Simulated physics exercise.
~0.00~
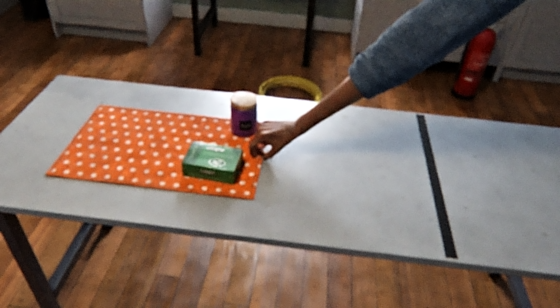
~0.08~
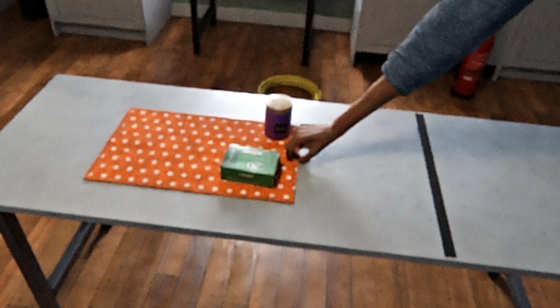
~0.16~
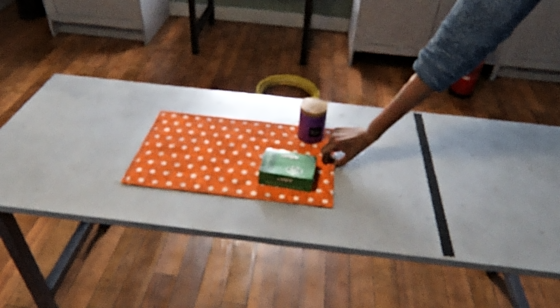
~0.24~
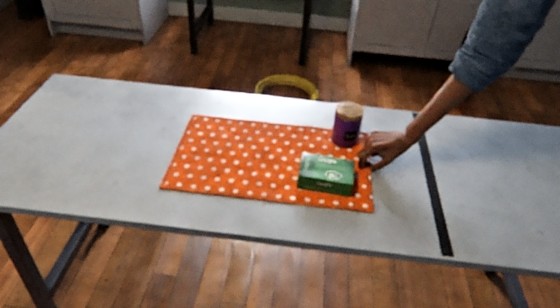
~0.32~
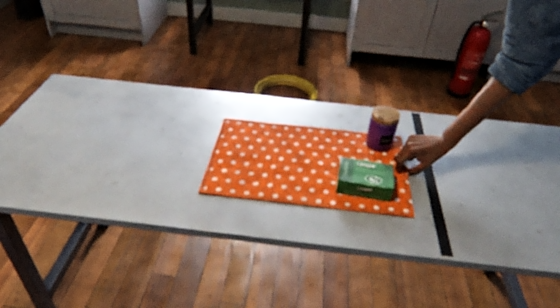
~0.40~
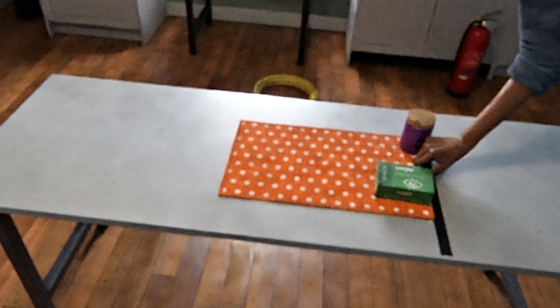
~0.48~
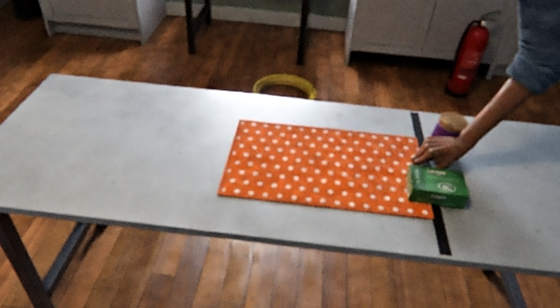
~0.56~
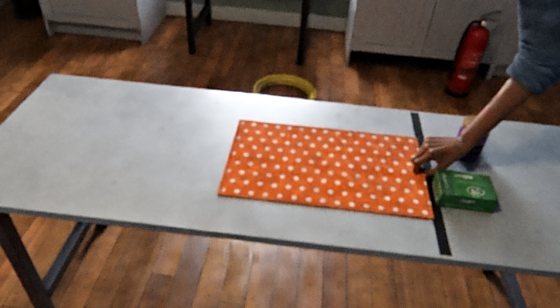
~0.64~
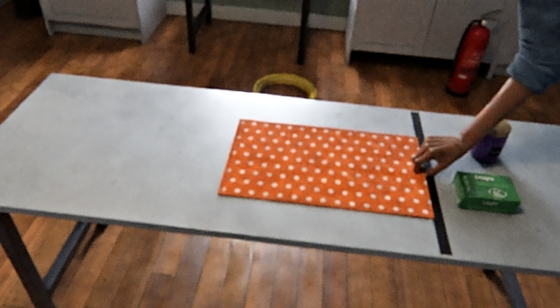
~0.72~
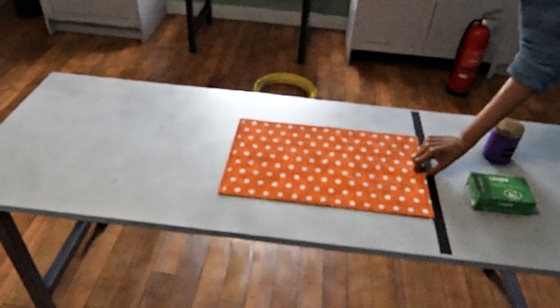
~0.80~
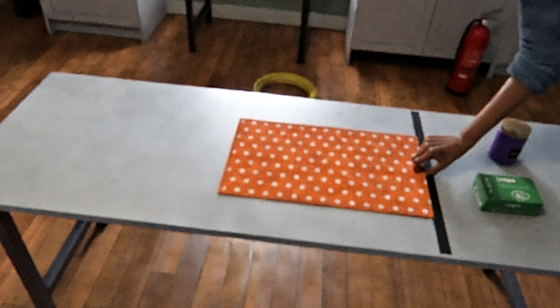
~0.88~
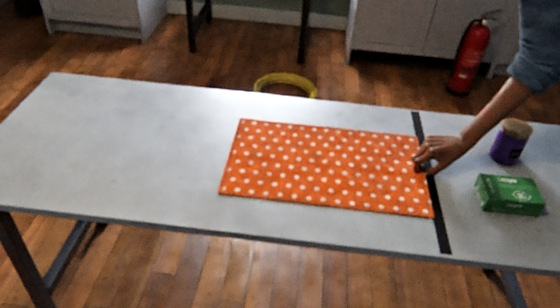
An orange cloth with white dots lies on a long grey table in a room with a wooden floor, seen from slightly above by a gently swaying camera. A purple jar stands near its right end with a green packet in front, and a black strip of tape crosses the table further right. A hand reaching in from the upper right draws the cloth rightward, carrying both things along. The cloth's edge stops at the tape, but the jar and packet slide on past it. Both come to rest on the bare table beyond the tape, the jar still upright, while the hand stays at the cloth's edge.
